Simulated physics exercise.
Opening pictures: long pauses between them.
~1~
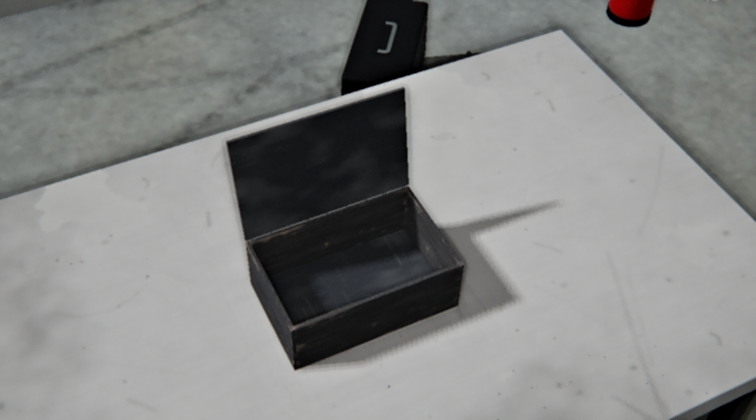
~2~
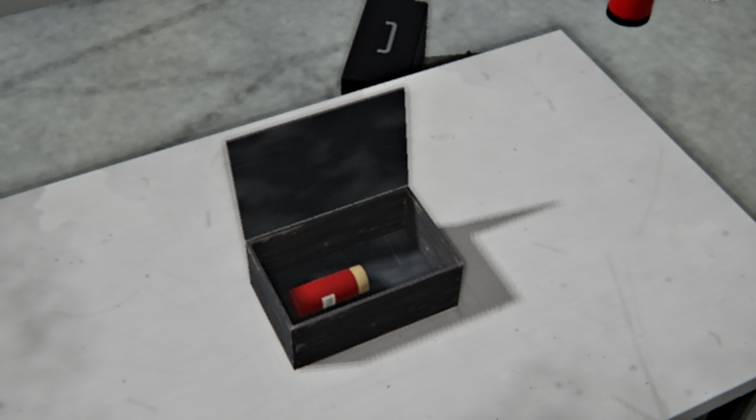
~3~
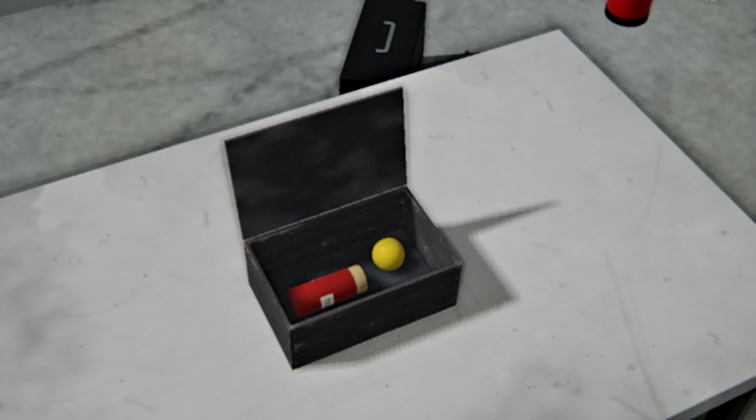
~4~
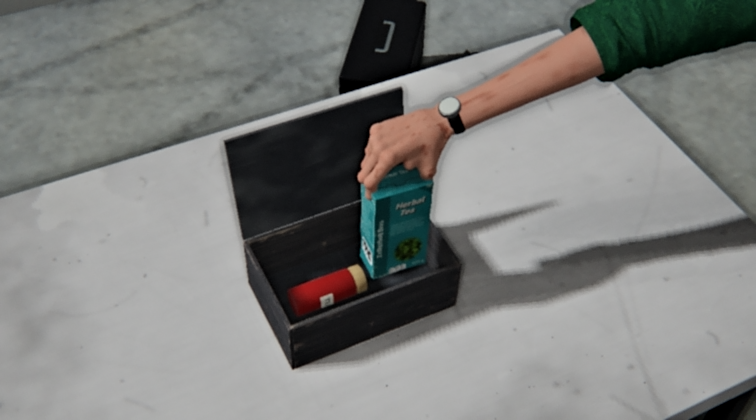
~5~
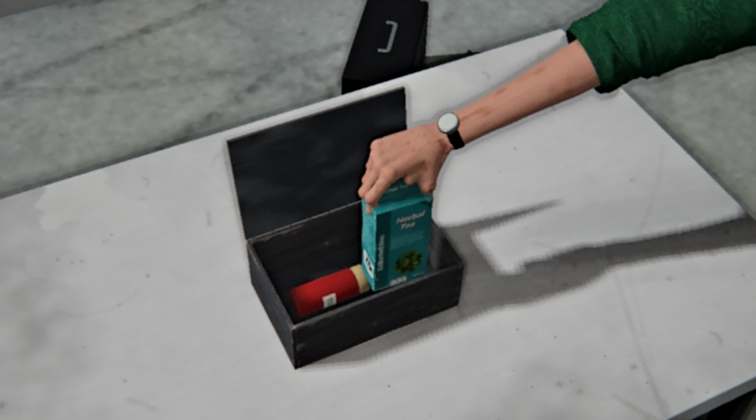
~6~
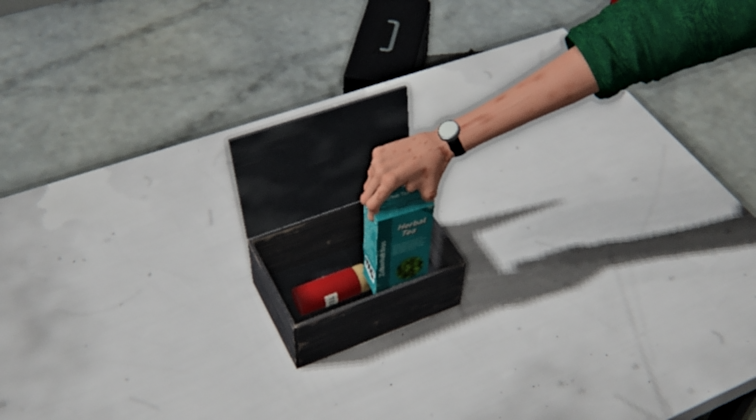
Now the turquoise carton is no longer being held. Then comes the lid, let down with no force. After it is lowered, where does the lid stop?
It stops short of closing.
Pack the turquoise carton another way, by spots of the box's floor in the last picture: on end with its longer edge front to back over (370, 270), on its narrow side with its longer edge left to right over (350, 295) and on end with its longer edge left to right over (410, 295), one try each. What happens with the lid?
In the first case it shuts flat; in the second case it closes; in the third case it stays ajar.
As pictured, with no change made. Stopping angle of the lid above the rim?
Close to 40 degrees.
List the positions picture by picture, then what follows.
In the first picture, the last thing is not in view yet.
In the second picture, the last thing is not in view yet; red shaker (330, 291).
In the third picture, the last thing is not in view yet; red shaker (328, 290).
The fourth picture shows on its way; turquoise carton (395, 221); red shaker (328, 290).
The fifth picture shows on its way; turquoise carton (396, 235); red shaker (330, 290).
The sixth picture shows in place under the hand; turquoise carton (397, 241); red shaker (332, 289).
Then, 0.80 s on from there, lid starting down; turquoise carton turned 20° from how it was put near (402, 267); yellow lemon shifted a little; red shaker shifted a little.
Then, 1.40 s on from there, lid 72° above the rim; turquoise carton shifted a little near (391, 257); red shaker shifted about its own width; yellow lemon shifted a little.
Then, 2.20 s on from there, lid 39° above the rim; turquoise carton shifted a little near (393, 261); red shaker shifted about its own width; yellow lemon shifted a little.
In the end, lid 41° above the rim; moved from the start, turquoise carton and red shaker; yellow lemon unmoved. At the end, from the last picture's camera, turquoise carton near (393, 260).
